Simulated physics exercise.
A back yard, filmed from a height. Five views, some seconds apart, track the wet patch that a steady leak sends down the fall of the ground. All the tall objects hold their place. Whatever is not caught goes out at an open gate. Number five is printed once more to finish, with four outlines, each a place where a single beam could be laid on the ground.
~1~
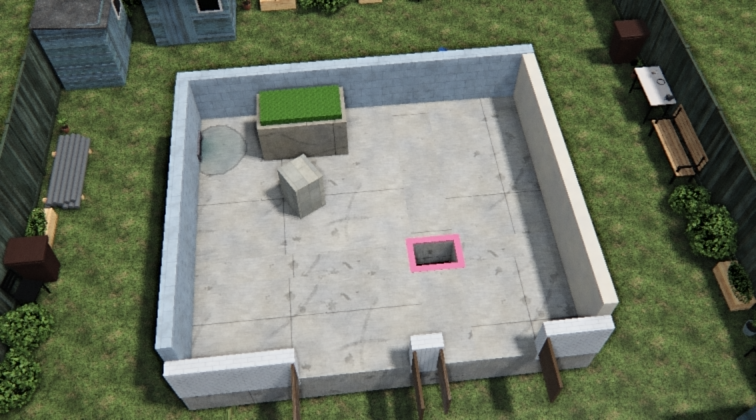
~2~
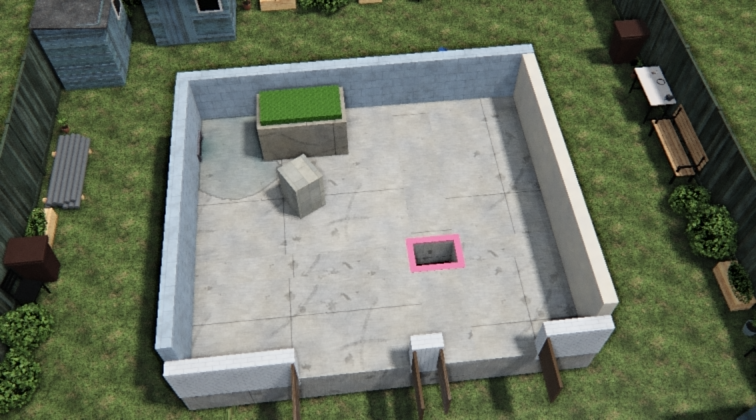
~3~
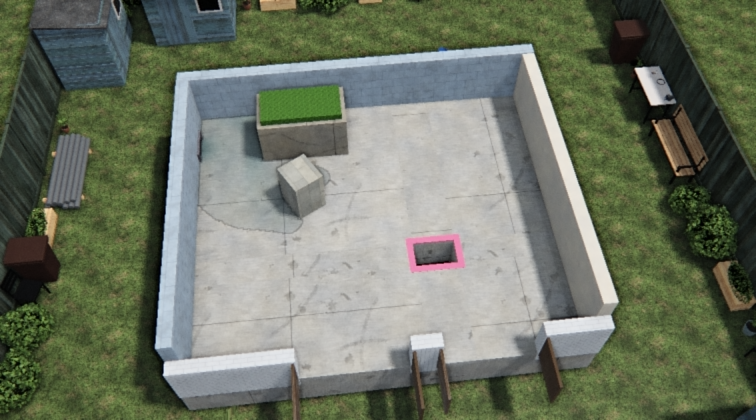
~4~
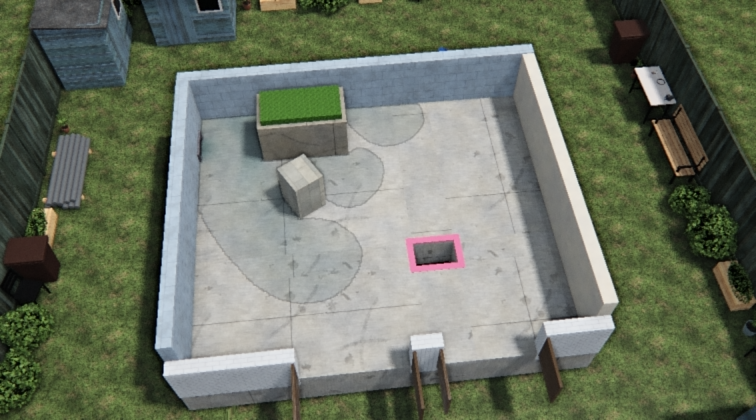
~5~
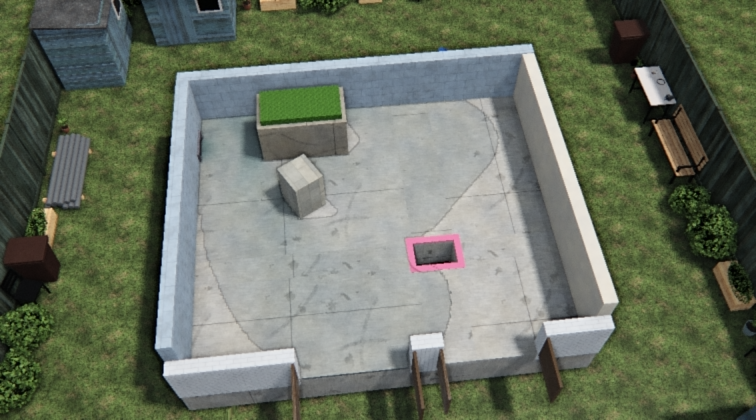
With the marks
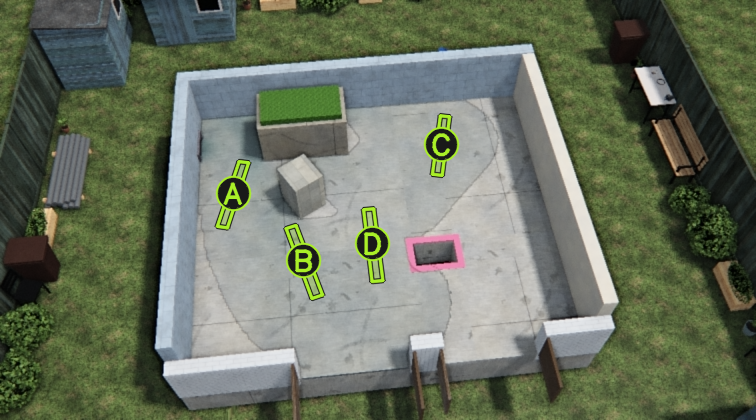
A walled concrete yard with water spreading from the upper left corner, around the planter and block, across most of the floor.
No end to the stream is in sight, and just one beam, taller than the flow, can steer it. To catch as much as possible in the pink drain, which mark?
Spot C.
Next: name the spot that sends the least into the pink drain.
Spot D.
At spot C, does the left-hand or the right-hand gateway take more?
The right gate.
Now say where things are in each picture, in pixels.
Outfall at (199, 147); pink drain at (435, 253); open gate at (487, 346); open gate at (354, 360); water covers 3 % of the ground and shows as far out as (238, 137); pink drain still dry.
Water covers 8 % of the ground and shows as far out as (247, 191); pink drain still dry.
Water covers 13 % of the ground and shows as far out as (300, 222); pink drain still dry.
Water covers 28 % of the ground and shows as far out as (419, 127); pink drain still dry.
Water covers 61 % of the ground and shows as far out as (490, 144); pink drain still dry.
On the marked copy, A from (222, 227) to (243, 162); B from (291, 227) to (317, 296); C from (437, 174) to (444, 116); D from (377, 281) to (368, 209).
Choosing A, about 10 % of the stream runs into the pink drain, about 88 % out by the gates.
Choosing B, about 9 % of the stream runs into the pink drain, about 89 % out by the gates.
Choosing C, about 19 % of the stream runs into the pink drain, about 78 % out by the gates.
Choosing D, about 5 % of the stream runs into the pink drain, about 92 % out by the gates.
